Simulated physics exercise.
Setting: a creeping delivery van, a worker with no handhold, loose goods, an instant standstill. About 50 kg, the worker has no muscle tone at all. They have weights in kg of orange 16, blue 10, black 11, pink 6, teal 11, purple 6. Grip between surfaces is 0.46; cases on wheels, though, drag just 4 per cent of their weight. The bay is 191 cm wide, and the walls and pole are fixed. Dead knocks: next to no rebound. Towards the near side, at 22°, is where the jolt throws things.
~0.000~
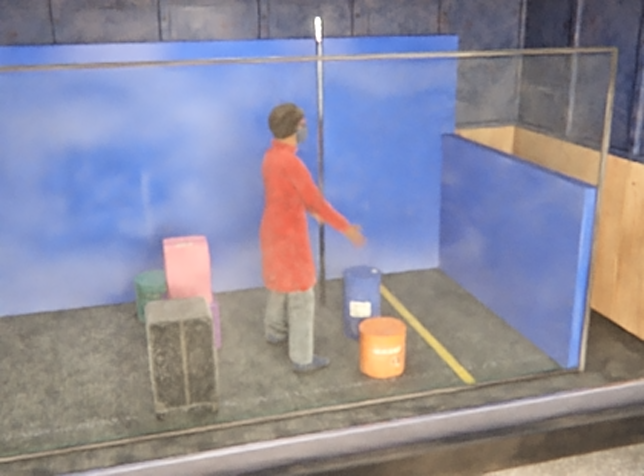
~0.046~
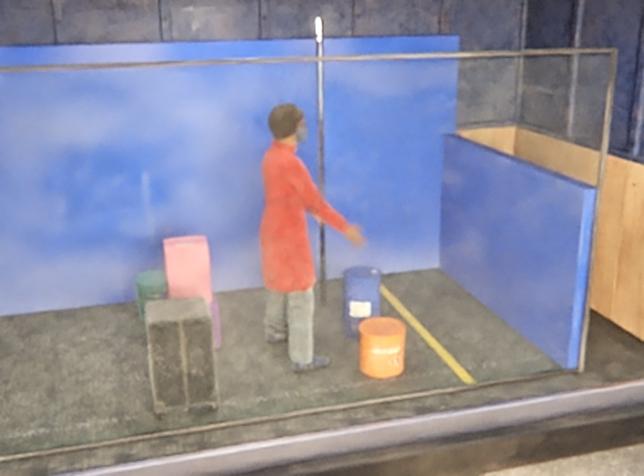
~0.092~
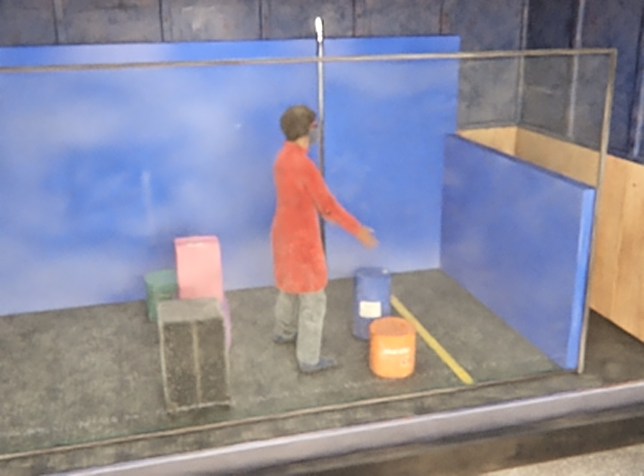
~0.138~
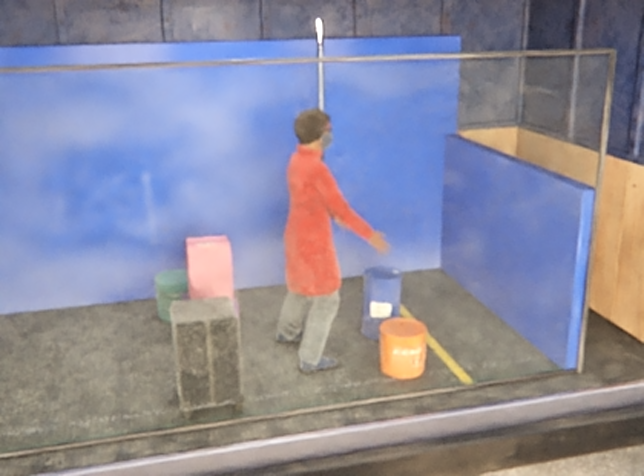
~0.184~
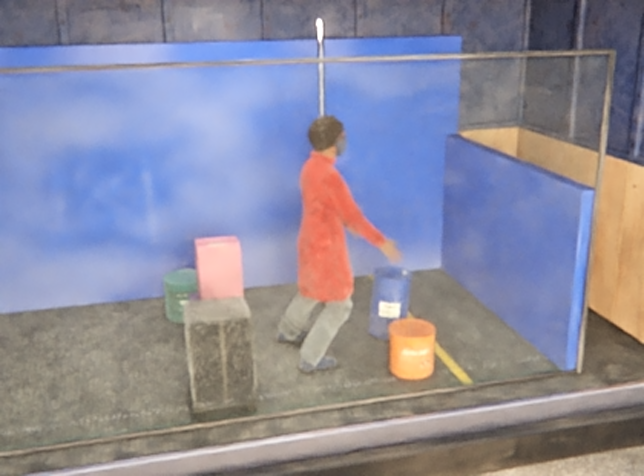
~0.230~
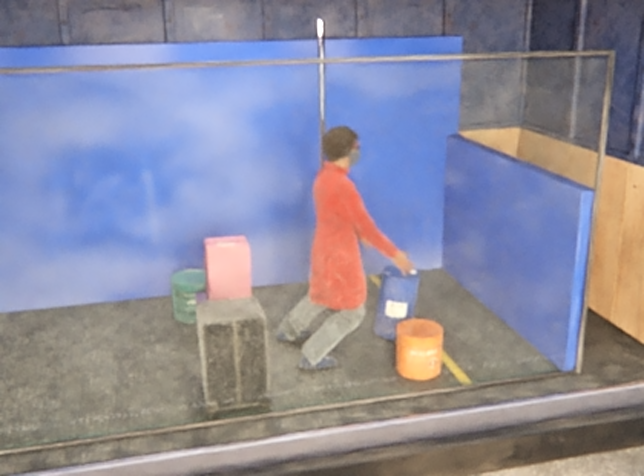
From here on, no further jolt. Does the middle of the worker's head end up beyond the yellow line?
Yes.
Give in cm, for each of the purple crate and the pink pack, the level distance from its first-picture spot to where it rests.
Lab note: Purple crate at 30, pink pack at 40.
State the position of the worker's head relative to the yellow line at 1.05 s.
Some 25 cm past it.
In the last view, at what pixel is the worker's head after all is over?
Somewhere about (498, 346) in the final view.
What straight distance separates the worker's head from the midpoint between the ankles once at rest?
Head and ankle midpoint end up around 90 centimetres apart.
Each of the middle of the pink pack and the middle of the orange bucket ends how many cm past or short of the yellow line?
Pink pack, 110 centimetres short; orange bucket, 10 centimetres short.
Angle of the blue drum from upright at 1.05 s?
Close to 90 degrees off upright.
After 0.40 s the worker's head is 36 cm short of the yellow line, near (390, 218) in the last picture's view; the teal bucket 141 cm short of the yellow line, tilted 0°.
After 0.65 s the worker's head is 14 cm past the yellow line, near (470, 260) in the last picture's view.
After 1.05 s the worker's head is 26 cm past the yellow line, near (500, 347) in the last picture's view; the teal bucket 140 cm short of the yellow line, tilted 0°.
By 3.3 s, orange bucket stops short of the yellow line; black wheeled case stops short of the yellow line; pink pack stops short of the yellow line; teal bucket stops short of the yellow line; purple crate stops short of the yellow line; worker's hips stop short of the yellow line; worker's head crosses the yellow line.
